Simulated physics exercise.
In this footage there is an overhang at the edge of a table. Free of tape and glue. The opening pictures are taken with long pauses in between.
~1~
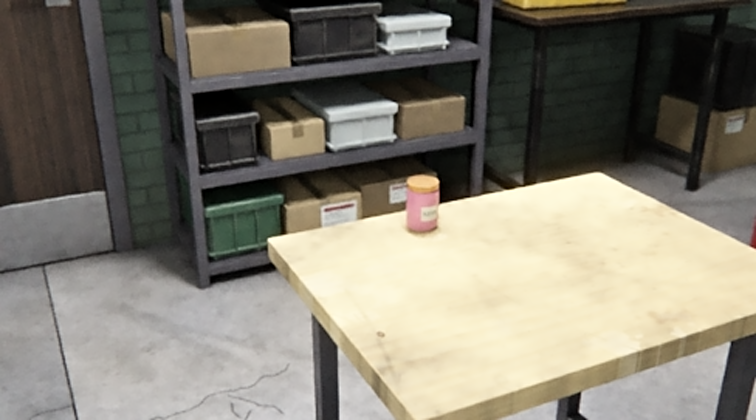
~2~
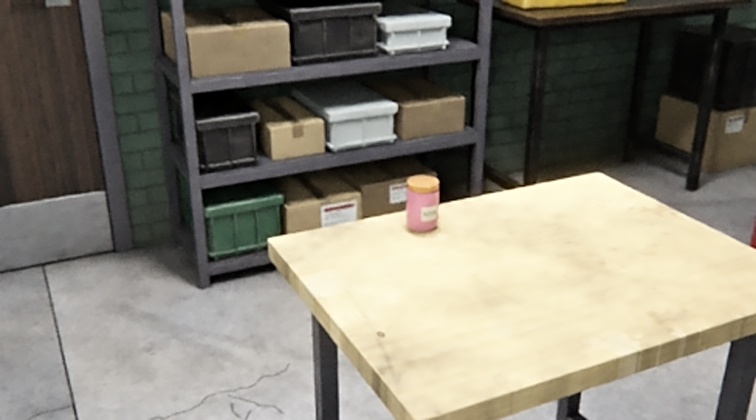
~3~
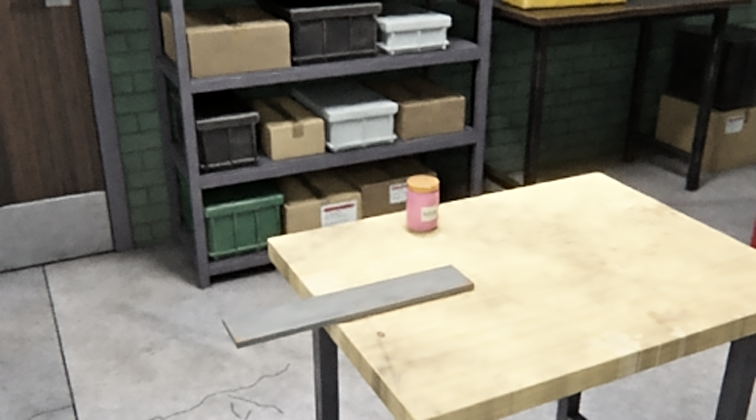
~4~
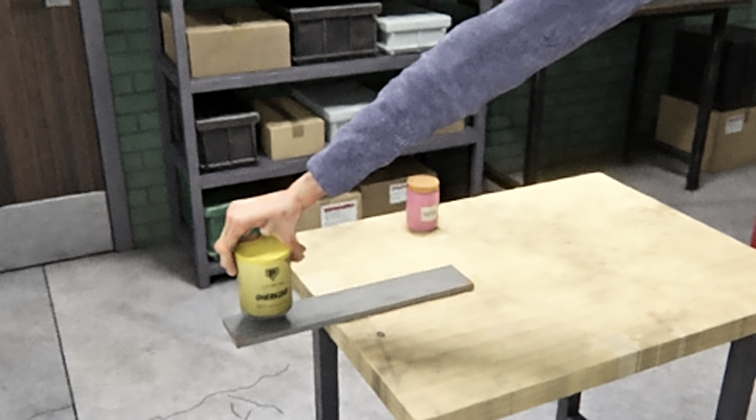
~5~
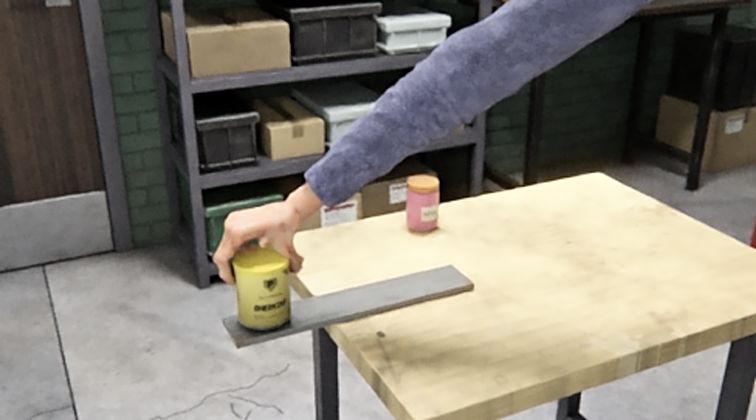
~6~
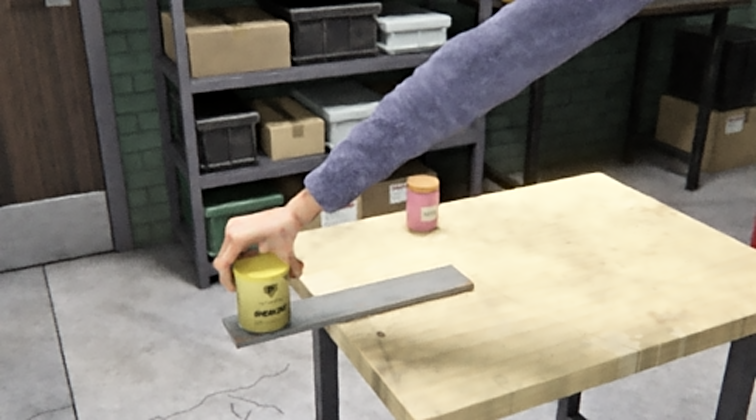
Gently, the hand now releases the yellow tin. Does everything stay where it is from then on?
No.
Then, 0.50 s after the last picture, yellow tin and grey plank now down on the floor or falling.
Then, 0.80 s after the last picture, things are still on the move.
By the end, down on the floor or falling, yellow tin and grey plank; pink jar in place. The plank goes over.
